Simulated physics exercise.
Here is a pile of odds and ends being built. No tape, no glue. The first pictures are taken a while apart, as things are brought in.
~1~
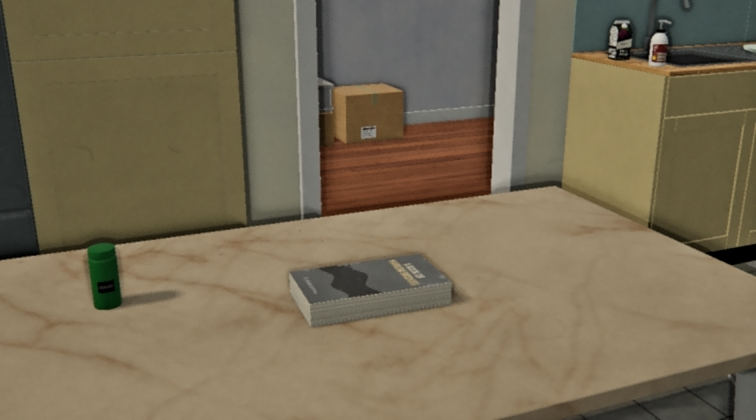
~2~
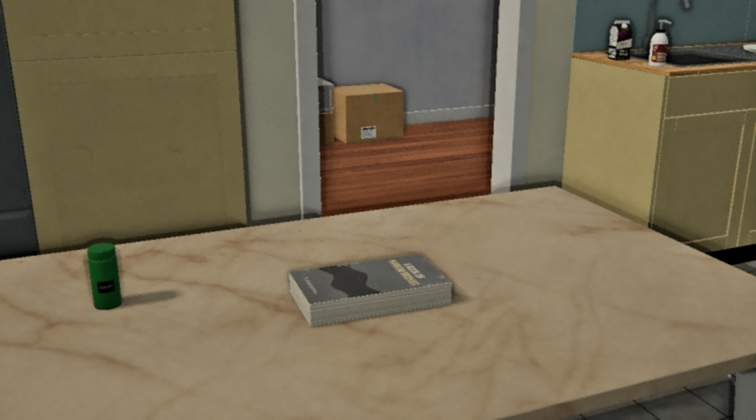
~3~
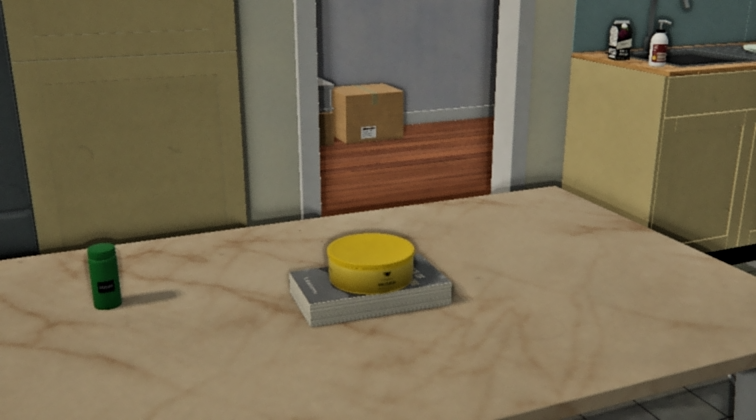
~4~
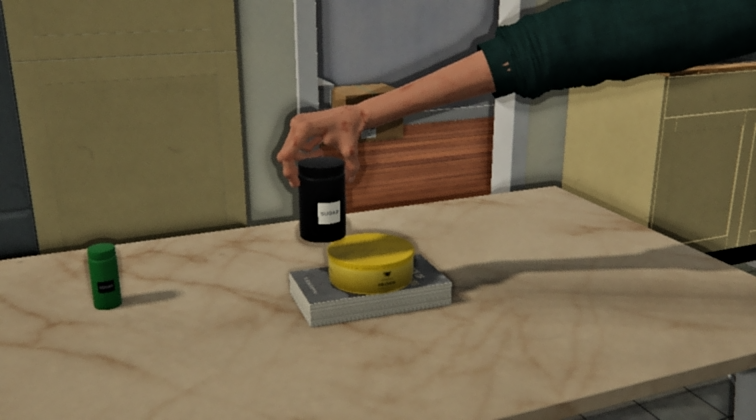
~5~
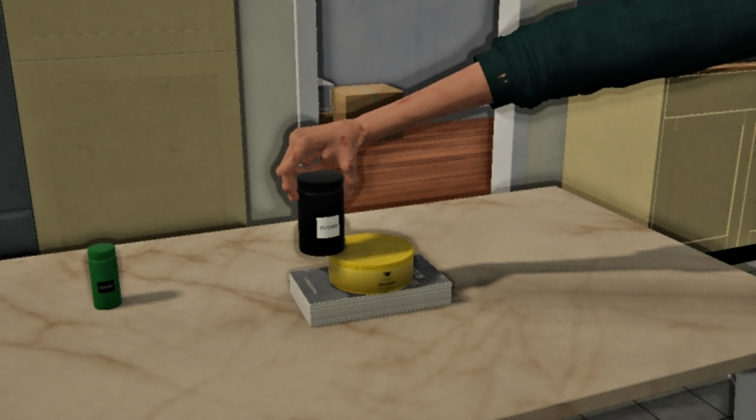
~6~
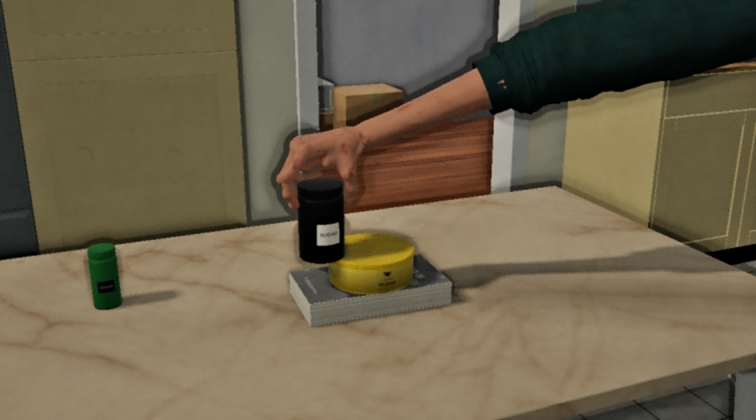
On a marble counter, a yellow tub appears on a book, then a hand lowers a black jar.
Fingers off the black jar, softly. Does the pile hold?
Outcome: The pile gives way.
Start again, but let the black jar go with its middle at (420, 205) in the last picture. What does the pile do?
Then it gives way.
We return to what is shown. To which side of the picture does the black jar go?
To the left.
Then, 0.40 s past the last view, black jar now fallen.
Then, 1.10 s past the last view, nothing new.
Finally, fallen, black jar; the other 3 still in place. Final places as the last picture's camera would see them, black jar near (256, 273). The pile loses its balance.
